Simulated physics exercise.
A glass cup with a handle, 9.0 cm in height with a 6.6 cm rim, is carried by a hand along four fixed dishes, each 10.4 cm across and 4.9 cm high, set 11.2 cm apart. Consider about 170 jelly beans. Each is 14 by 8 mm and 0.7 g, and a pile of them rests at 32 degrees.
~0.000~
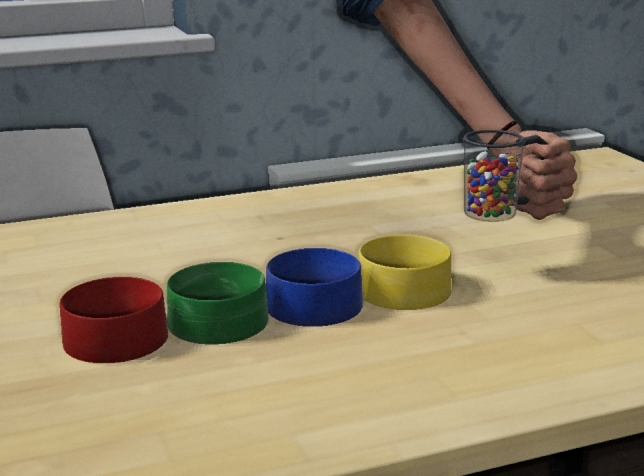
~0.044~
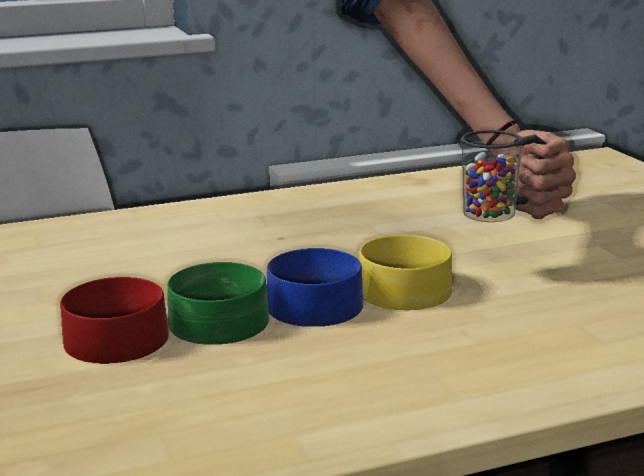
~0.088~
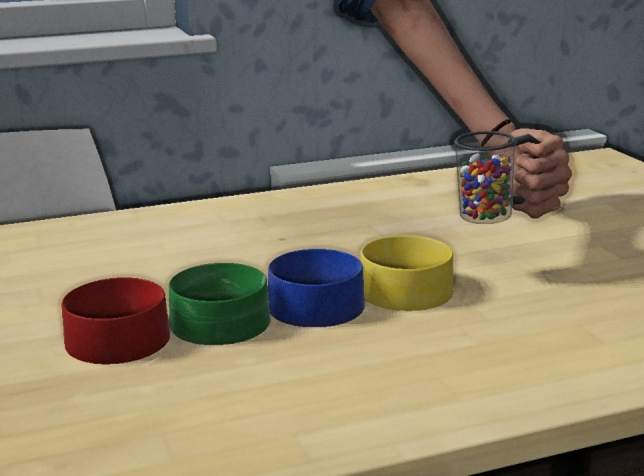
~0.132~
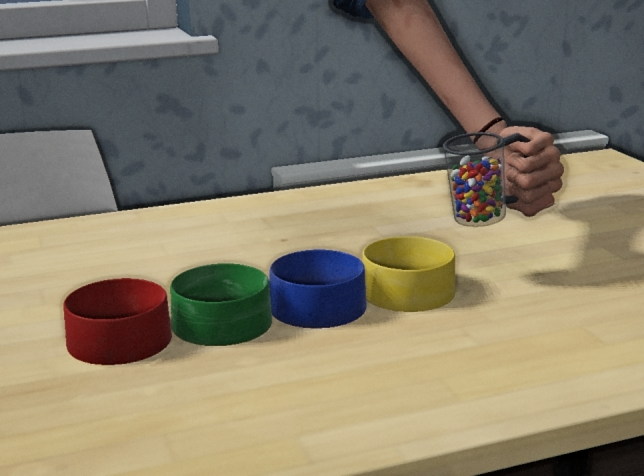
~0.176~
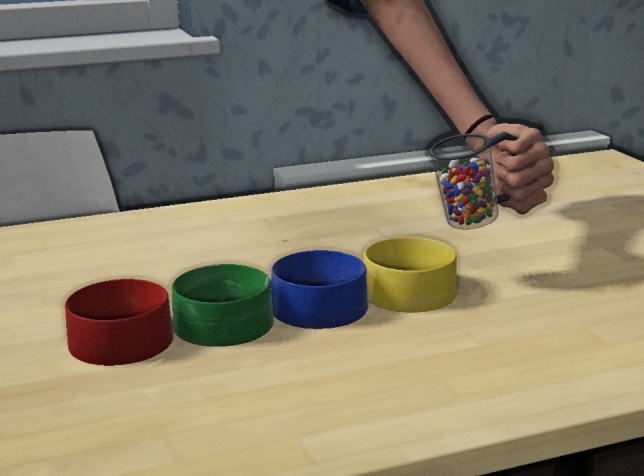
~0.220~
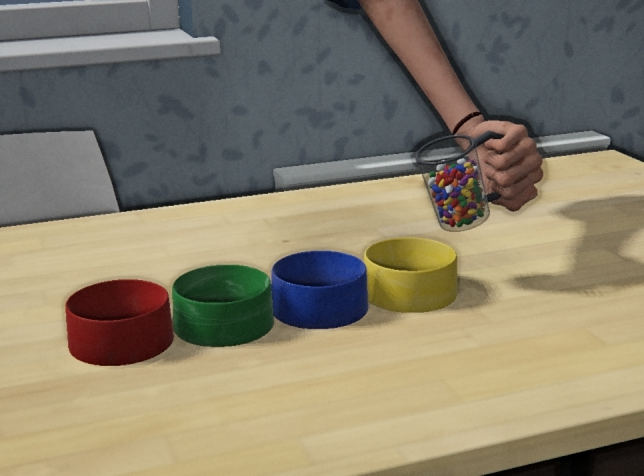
A bare forearm with a dark wristband reaches down from the top right over a pale wooden table, seen from slightly above, with a blue-grey patterned wall behind. Its hand grips a clear handled cup of multicoloured jelly beans, while red, green, blue and yellow dishes stand in a row from left to centre. The hand moves the cup a short way left, gradually tilting it leftward, as the view shifts very slightly.
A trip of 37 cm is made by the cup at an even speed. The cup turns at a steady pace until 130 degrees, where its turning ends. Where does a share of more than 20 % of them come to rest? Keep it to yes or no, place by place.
Place by place: Red dish yes, blue dish no, green dish no, yellow dish no, counter no.
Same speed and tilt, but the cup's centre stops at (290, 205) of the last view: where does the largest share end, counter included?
The largest share goes to green.
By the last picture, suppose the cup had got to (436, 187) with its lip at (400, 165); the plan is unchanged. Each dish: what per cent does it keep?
In the end red holds 100, blue holds 0, green holds 0, yellow holds 0.
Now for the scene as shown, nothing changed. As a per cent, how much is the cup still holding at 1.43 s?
Roughly 0 in a hundred.
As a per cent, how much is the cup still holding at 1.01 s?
Close to 95 % of the load.
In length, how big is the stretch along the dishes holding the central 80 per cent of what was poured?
Roughly 6 cm of the row.
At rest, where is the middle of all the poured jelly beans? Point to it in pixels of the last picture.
Centre at rest: Approx. (119, 327) px.
After 0.70 s, tilt 72 degrees; cup holds 100 %.
After 1.01 s, tilt 107 degrees; cup holds 95 %, green 5 %.
Then, at 1.43 s, tilt 130 degrees; cup holds 0 %, red 95 %, green 5 %.
By 1.8 s all is still; red 95 %, blue 0 %, green 5 %, yellow 0 %, counter 0 %.
